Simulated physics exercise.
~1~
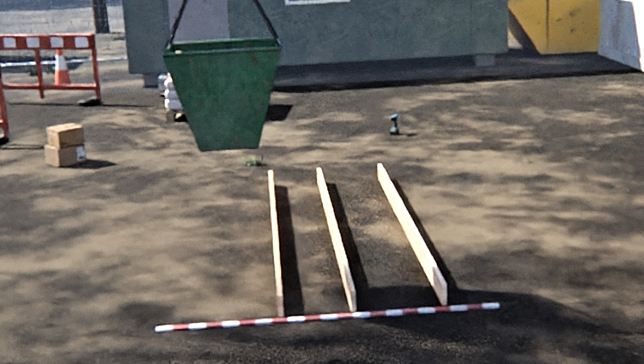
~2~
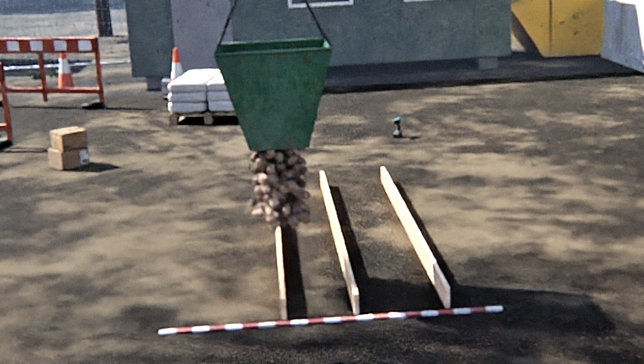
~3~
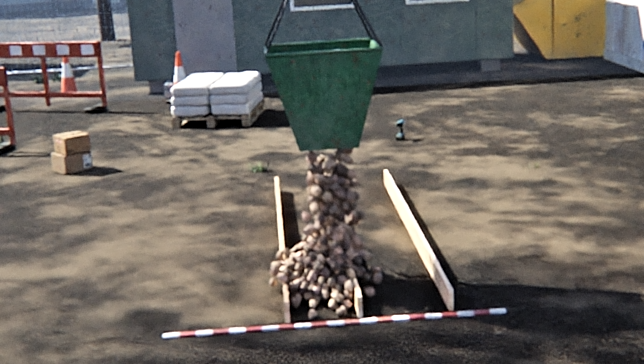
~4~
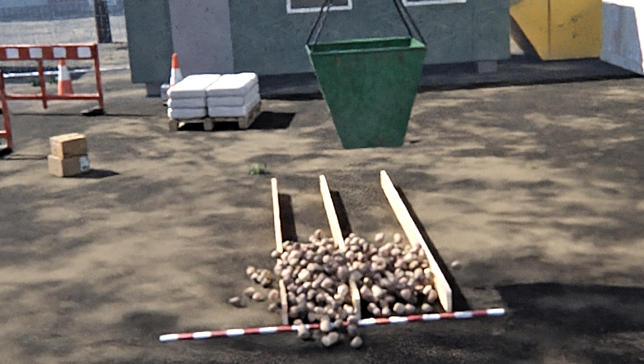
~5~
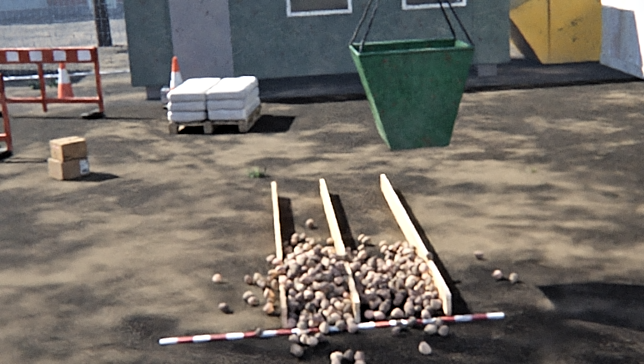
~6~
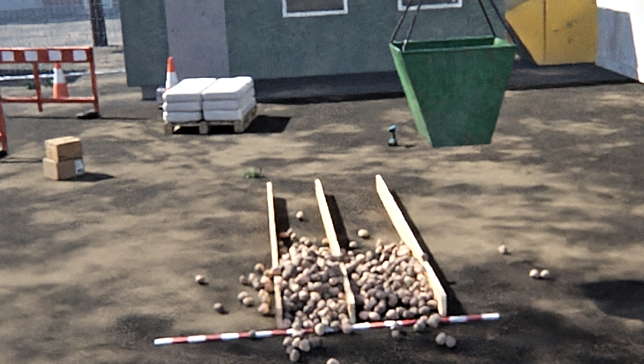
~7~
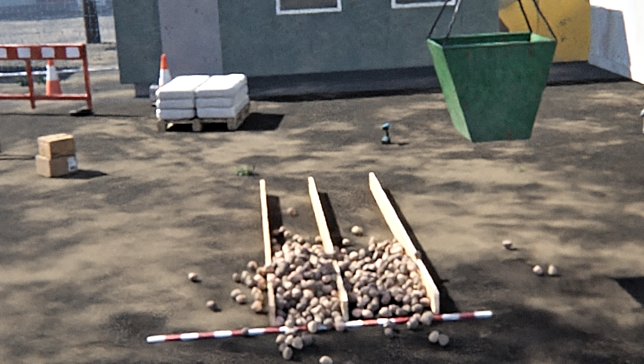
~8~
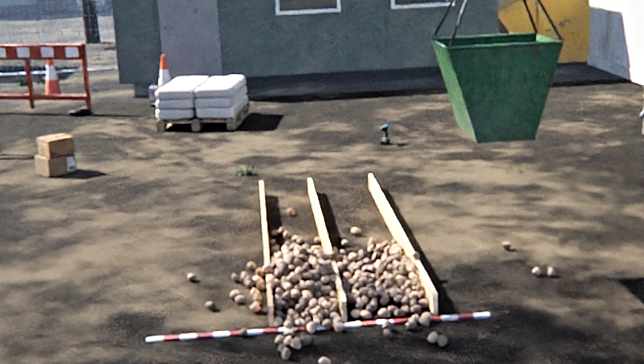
Green skip swinging rightwards over a yard, dropping rounded cobbles that pile up between three planks, a few rolling clear before settling.
